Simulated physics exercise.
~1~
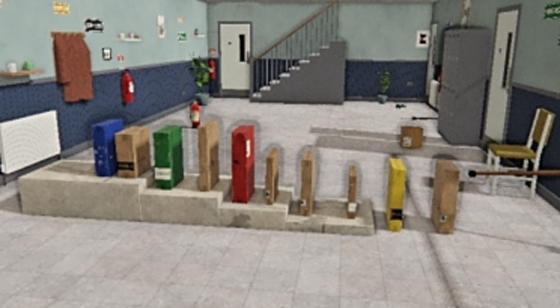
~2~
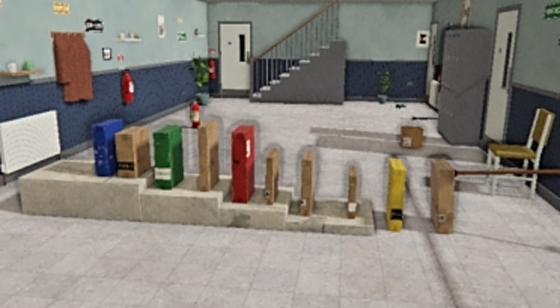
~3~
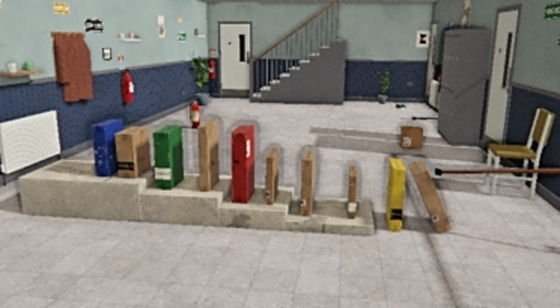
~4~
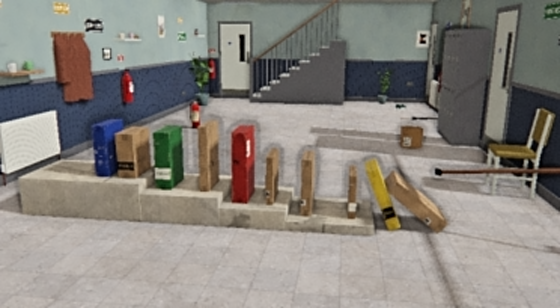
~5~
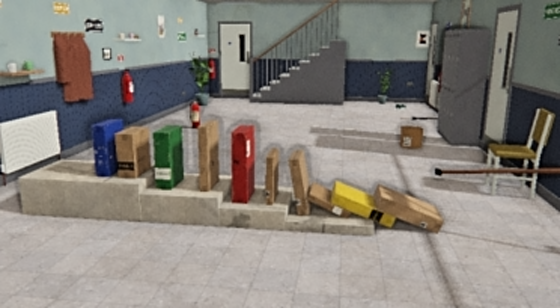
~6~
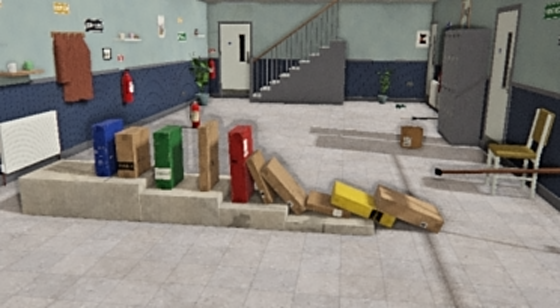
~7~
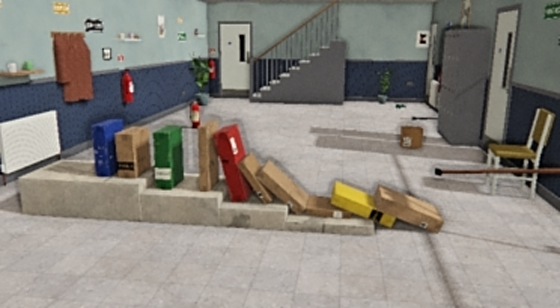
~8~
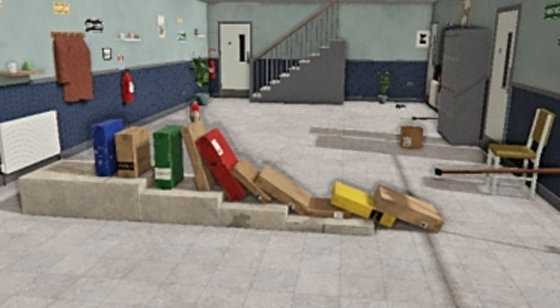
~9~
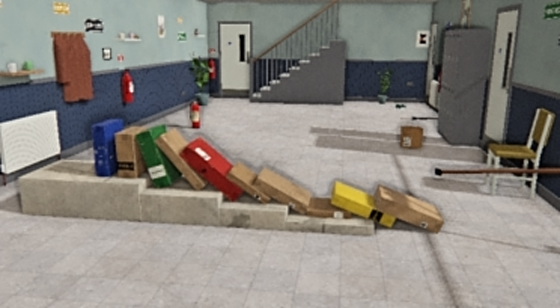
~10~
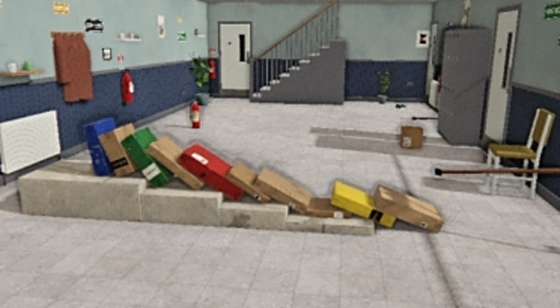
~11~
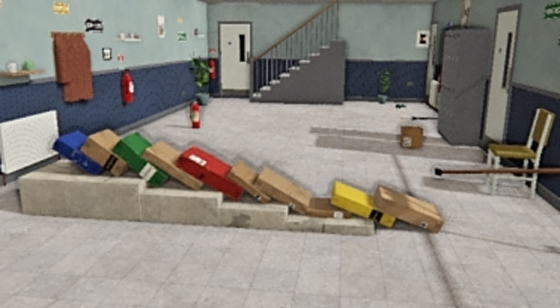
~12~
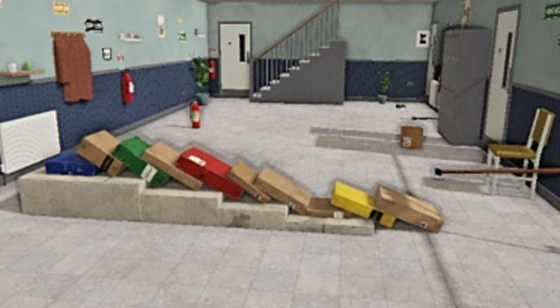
Ten upright cartons, mostly brown with one blue, one green, one red and one yellow, stand in a row up a flight of low concrete steps rising to the left, seen from the front in a tiled hall with a staircase behind. A pole reaching in from the right nudges the nearest brown carton, which tips left into the yellow one. The fall travels up the steps through the smaller brown cartons until the red one leans and topples. The green one follows, and finally the blue carton drops flat at the top, leaving none standing.
